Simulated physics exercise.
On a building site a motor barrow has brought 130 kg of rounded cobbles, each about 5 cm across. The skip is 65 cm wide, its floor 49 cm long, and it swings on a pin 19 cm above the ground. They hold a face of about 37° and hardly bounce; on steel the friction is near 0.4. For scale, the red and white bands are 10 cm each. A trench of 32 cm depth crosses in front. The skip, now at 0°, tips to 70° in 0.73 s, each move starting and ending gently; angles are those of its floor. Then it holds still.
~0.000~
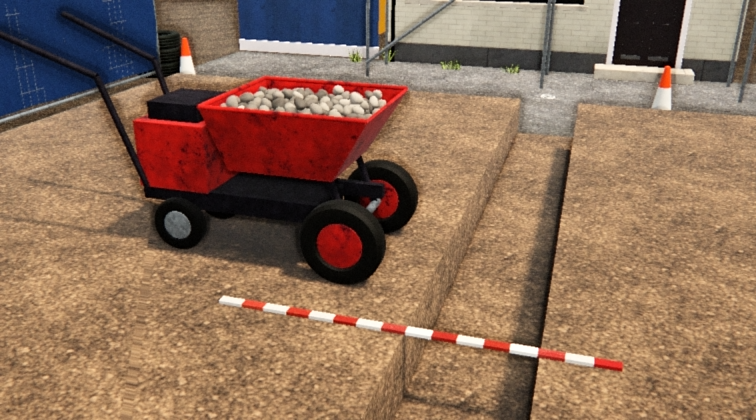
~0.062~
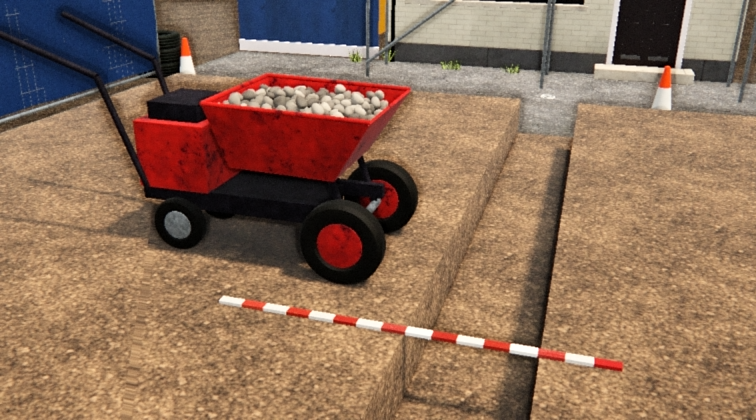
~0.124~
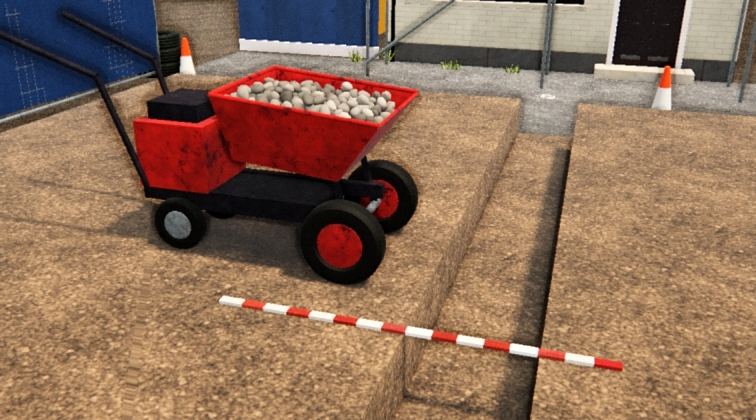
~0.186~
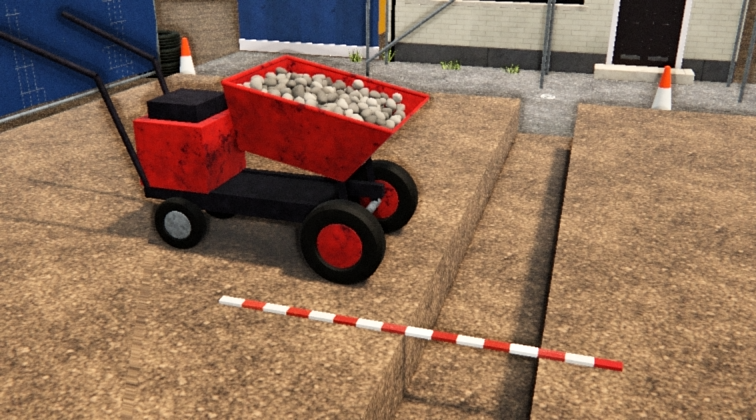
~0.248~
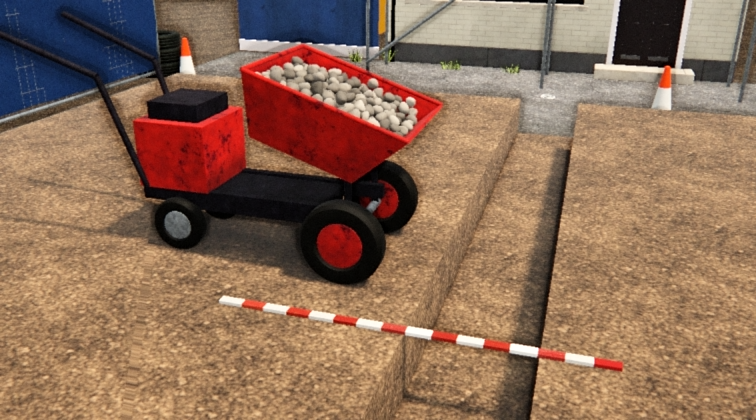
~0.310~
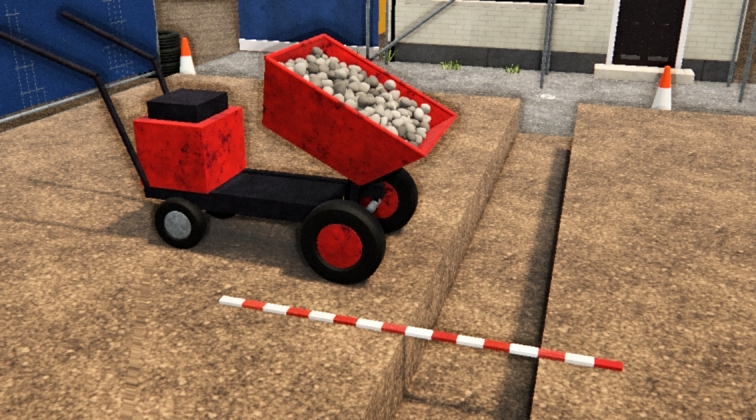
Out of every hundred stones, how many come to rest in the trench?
Roughly 70 per cent ends in the trench.
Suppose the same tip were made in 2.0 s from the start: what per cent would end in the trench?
Then about 90 per cent.
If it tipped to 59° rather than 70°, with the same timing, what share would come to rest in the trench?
In that case some 40 per cent.
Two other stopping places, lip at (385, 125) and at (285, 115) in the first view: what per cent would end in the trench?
Near 55 per cent from the first place, 85 from the second.
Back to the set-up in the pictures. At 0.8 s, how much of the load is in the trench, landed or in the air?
About 30 per cent by then.
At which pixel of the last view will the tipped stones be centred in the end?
Near (520, 321).
After 0.6 s the floor is at 59°; 100 % in the skip; the foremost stones are at (470, 183).
After 0.8 s the floor is at 70°; 67 % in the skip, 29 % in the trench, 5 % past the trench; the foremost stones are at (572, 281).
After 1.2 s the floor is at 70°; 31 % in the skip, 42 % in the trench, 27 % past the trench; the foremost stones are at (744, 293).
After 3.1 s the floor is at 70°; 4 % in the skip, 70 % in the trench, 26 % past the trench; the foremost stones are past the picture's edge.
